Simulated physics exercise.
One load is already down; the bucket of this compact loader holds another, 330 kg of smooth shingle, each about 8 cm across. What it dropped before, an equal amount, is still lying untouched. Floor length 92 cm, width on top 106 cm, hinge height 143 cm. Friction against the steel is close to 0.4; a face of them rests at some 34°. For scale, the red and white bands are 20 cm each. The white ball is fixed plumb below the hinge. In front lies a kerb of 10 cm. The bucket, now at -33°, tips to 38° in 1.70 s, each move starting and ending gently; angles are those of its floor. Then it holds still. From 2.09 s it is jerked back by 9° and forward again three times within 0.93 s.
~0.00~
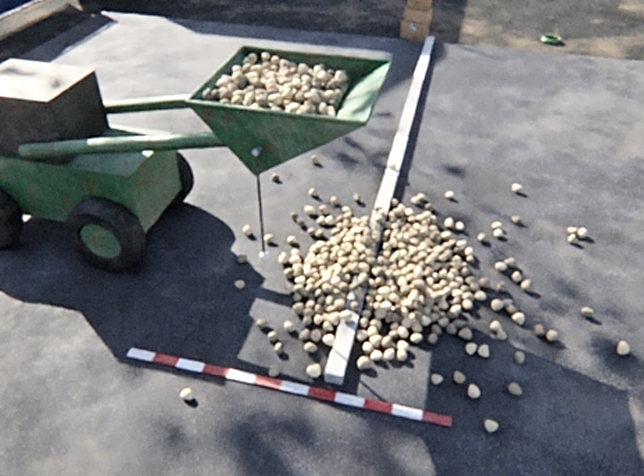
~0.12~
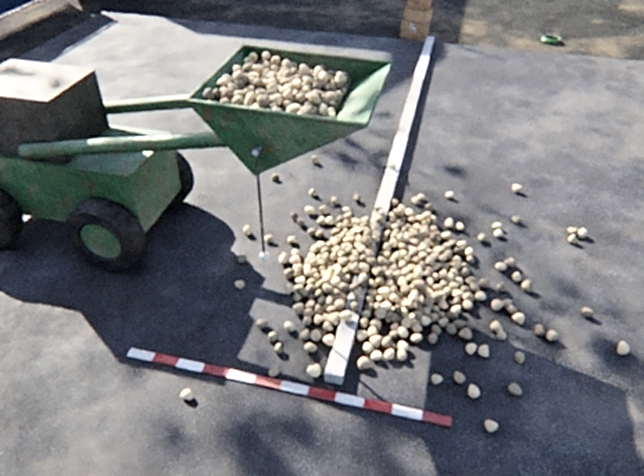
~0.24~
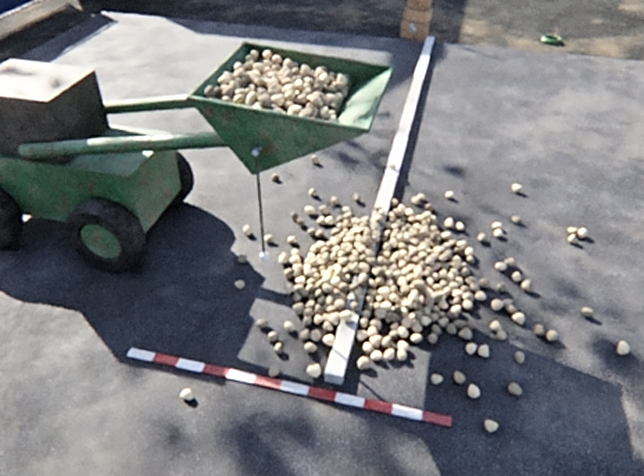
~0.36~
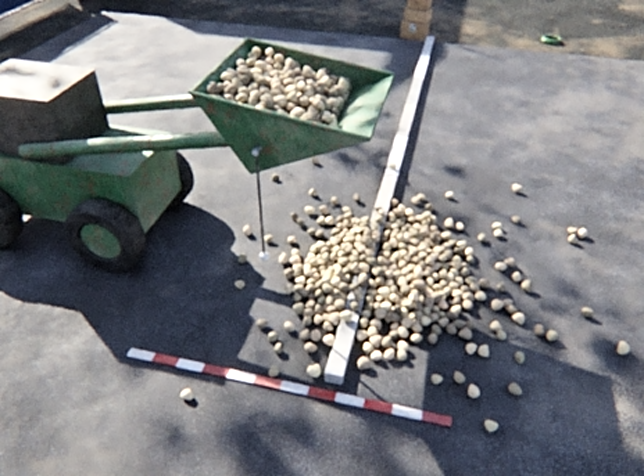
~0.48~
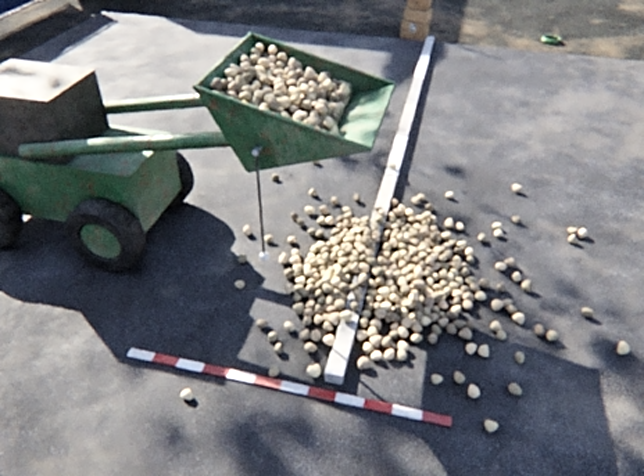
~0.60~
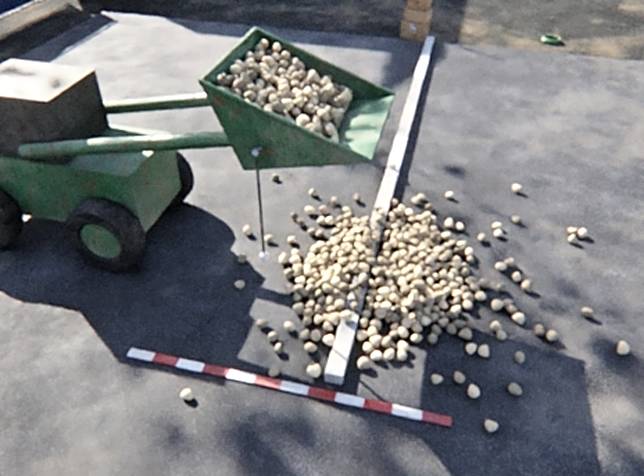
A green compact loader gradually tilting its stone-filled bucket forward, the pale stones shifting inside, beside a scattered heap across a white kerb.
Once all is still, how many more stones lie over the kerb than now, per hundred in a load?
Some 92 per cent is added.
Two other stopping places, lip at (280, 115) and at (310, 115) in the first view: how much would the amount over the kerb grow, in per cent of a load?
Near 15 per cent from the first place, 40 from the second.
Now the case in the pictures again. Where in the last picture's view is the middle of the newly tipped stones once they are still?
Their middle is at about (418, 270).
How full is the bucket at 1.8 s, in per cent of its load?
It holds some 30 per cent.
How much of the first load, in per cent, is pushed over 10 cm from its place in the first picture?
Roughly 25 per cent of them.
After 1.3 s the floor is at 27°; in per cent of one load, 98 in the bucket, 42 on this side of the kerb, 60 over the kerb; the foremost stones are at (570, 286).
After 1.8 s the floor is at 38°; in per cent of one load, 31 in the bucket, 64 on this side of the kerb, 104 over the kerb; the foremost stones are at (570, 286).
After 3.5 s the floor is at 38°; in per cent of one load, 0 in the bucket, 47 on this side of the kerb, 152 over the kerb; the foremost stones are at (592, 282).
After 6.1 s the floor is at 38°; in per cent of one load, 0 in the bucket, 47 on this side of the kerb, 152 over the kerb; the foremost stones are at (593, 282). Net gain over the kerb, 92.
